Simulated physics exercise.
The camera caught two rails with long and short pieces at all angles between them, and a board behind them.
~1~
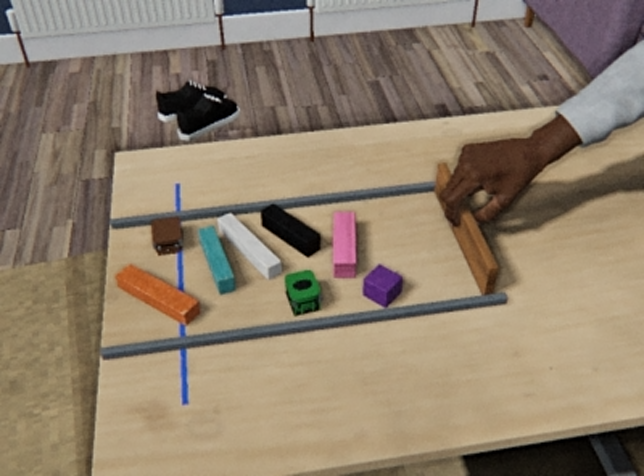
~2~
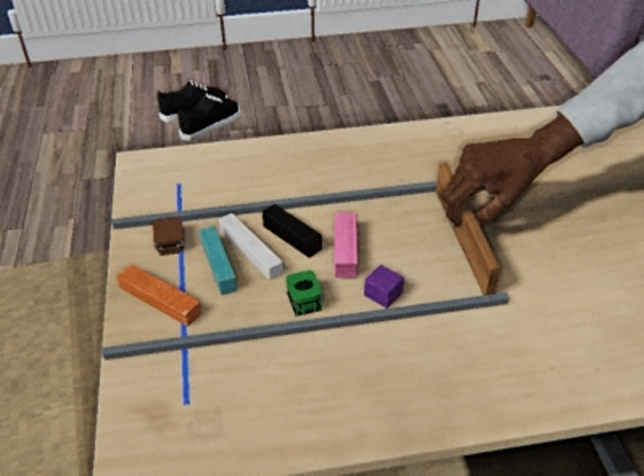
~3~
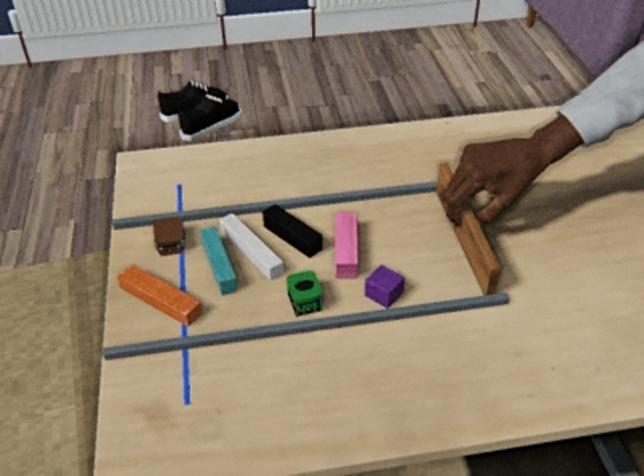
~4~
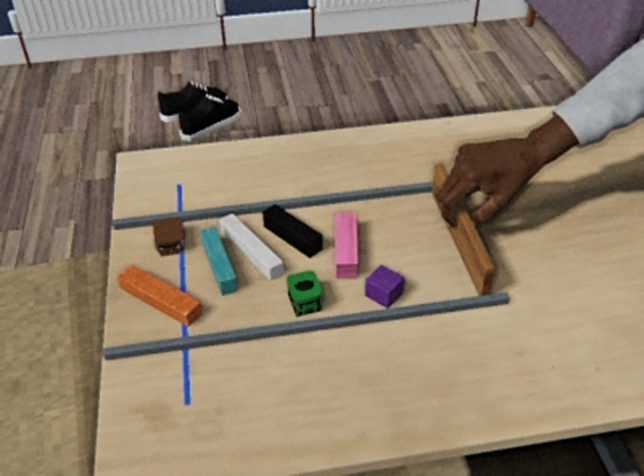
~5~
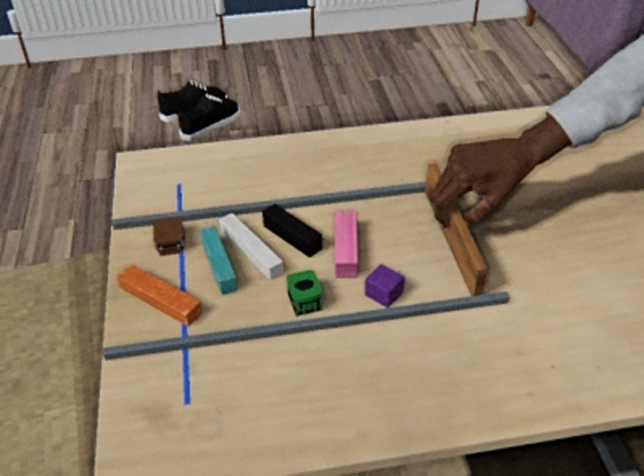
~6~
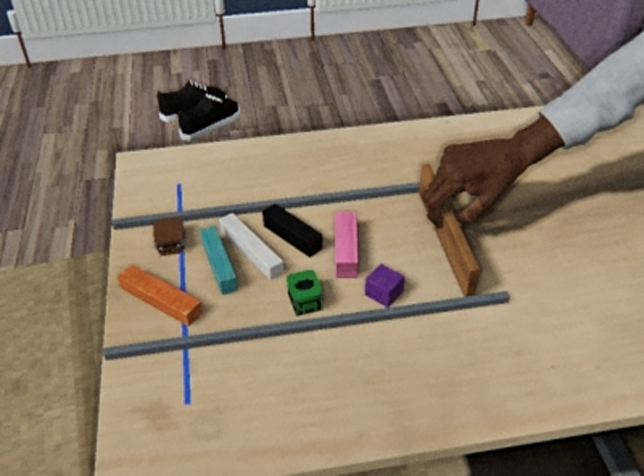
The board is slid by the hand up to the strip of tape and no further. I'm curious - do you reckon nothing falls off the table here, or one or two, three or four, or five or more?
I'd say one or two fall off.
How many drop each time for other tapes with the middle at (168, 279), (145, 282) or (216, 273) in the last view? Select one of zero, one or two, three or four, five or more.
So, tape by tape, it's either three or four, then five or over, then not one.
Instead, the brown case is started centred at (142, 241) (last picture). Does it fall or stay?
So the brown case slips away.
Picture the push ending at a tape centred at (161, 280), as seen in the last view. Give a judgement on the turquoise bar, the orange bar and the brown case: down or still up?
One by one: The turquoise bar topples, the orange bar topples, the brown case topples.
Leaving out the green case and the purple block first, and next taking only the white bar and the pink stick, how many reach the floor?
The number fallen is 1, and in the other try 0.
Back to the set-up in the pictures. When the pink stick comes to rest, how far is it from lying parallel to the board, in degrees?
It comes to around 0 degrees.
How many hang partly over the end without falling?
As for overhanging, the count is 1.
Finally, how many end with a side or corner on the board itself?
My count gives 2.
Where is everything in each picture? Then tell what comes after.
The first picture shows orange bar (157, 294); brown case (168, 236); turquoise bar (217, 259); board (463, 226); tape (181, 277).
The second picture shows brown case (169, 236); purple block (384, 286).
The third picture shows turquoise bar (218, 260); board (465, 226).
The fourth picture shows orange bar (159, 295); black stick (292, 231).
The fifth picture shows brown case (169, 237); pink stick (346, 244).
The sixth picture shows orange bar (159, 294); brown case (170, 237); turquoise bar (218, 260); board (446, 227); tape (183, 277).
Soon after, none off yet; orange bar at rest near (159, 294); brown case at rest near (170, 237); turquoise bar at rest near (218, 260).
Then, none off yet; orange bar at rest near (159, 294); brown case at rest near (170, 237); turquoise bar moved a little near (197, 262).
At rest, the number that fall off is one or two; fallen, brown case and orange bar.
